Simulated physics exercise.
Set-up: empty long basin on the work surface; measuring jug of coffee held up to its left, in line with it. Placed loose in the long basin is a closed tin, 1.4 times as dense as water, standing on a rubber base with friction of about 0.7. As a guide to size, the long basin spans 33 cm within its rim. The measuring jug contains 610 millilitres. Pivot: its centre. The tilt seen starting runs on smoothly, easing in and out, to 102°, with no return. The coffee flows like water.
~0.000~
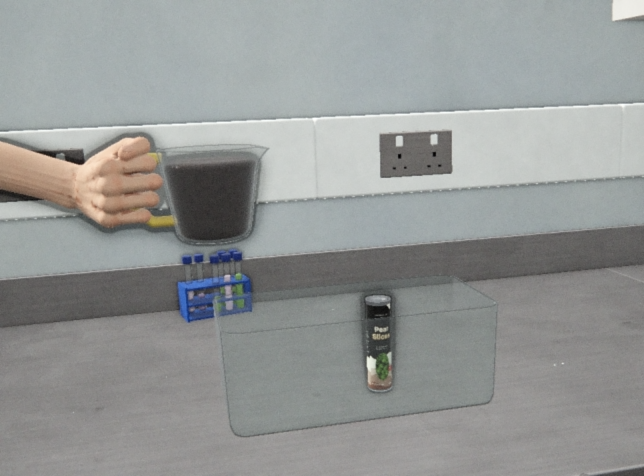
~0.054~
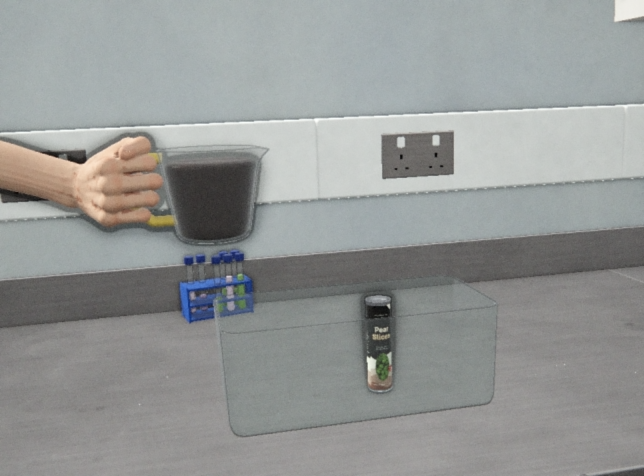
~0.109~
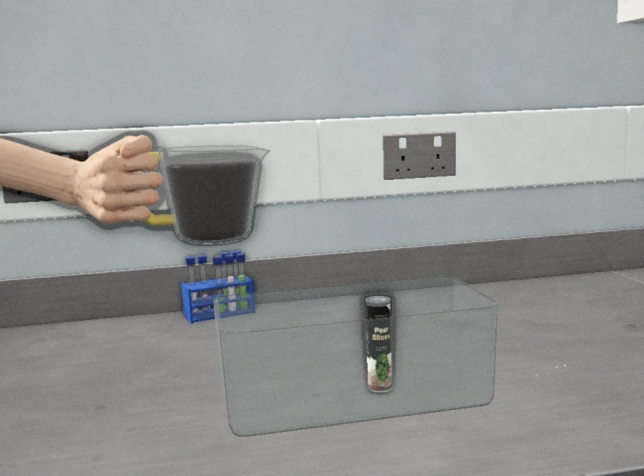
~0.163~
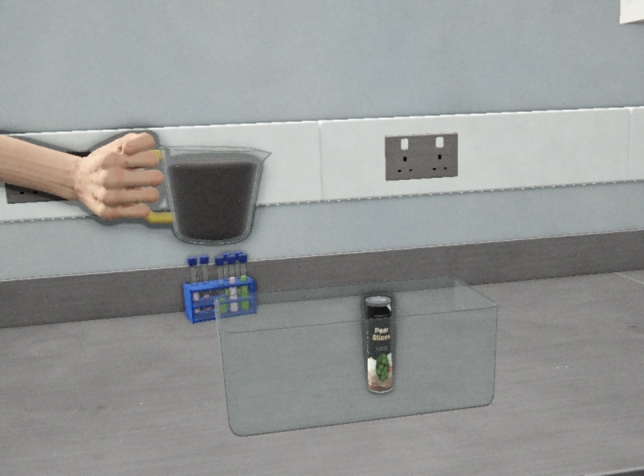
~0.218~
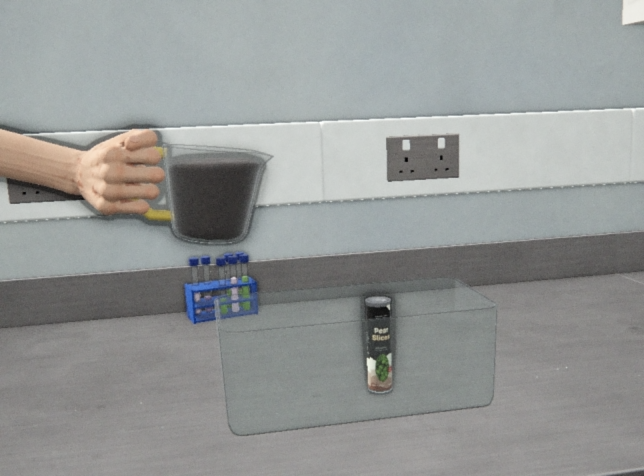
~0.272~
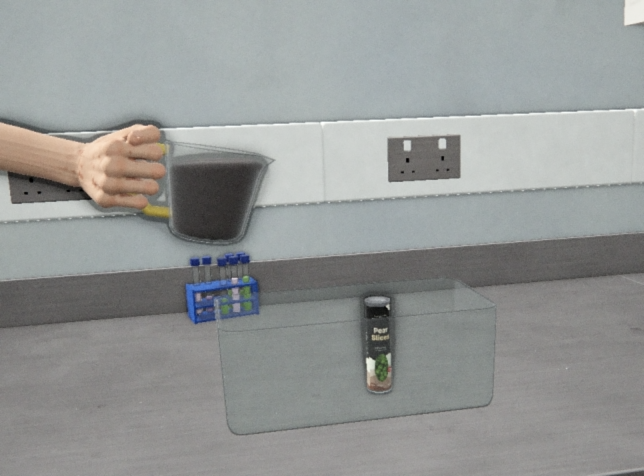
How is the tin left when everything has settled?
It does not tilt over.
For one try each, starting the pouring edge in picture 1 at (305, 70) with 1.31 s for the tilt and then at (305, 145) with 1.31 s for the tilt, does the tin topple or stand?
The tin stays vertical the first time and overturns the second time.
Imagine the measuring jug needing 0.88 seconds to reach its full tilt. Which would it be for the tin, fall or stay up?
After the tilt, the tin is still standing.
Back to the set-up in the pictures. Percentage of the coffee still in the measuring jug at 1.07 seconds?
Around 16 in a hundred is still there.
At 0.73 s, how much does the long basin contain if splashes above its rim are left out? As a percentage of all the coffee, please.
Close to 8 in a hundred.
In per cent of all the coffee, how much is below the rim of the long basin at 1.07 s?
I'd say roughly 66 in a hundred of it.
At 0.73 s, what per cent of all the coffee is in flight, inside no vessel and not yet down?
Roughly 20 percent.
Then, 0.73 s in, the tilt is 60° and 72 per cent is still to pour; the tin stands where it began.
Then, 1.07 s in, the tilt is 94° and 17 per cent is still to pour; the tin stands where it began.
Then, 1.43 s in, the tilt is 102° and 0 per cent is still to pour; the tin stands where it began.
Then, 1.81 s in, the tilt is 102° and 0 per cent is still to pour; the tin stands where it began.
Finally, the tin stands where it began.
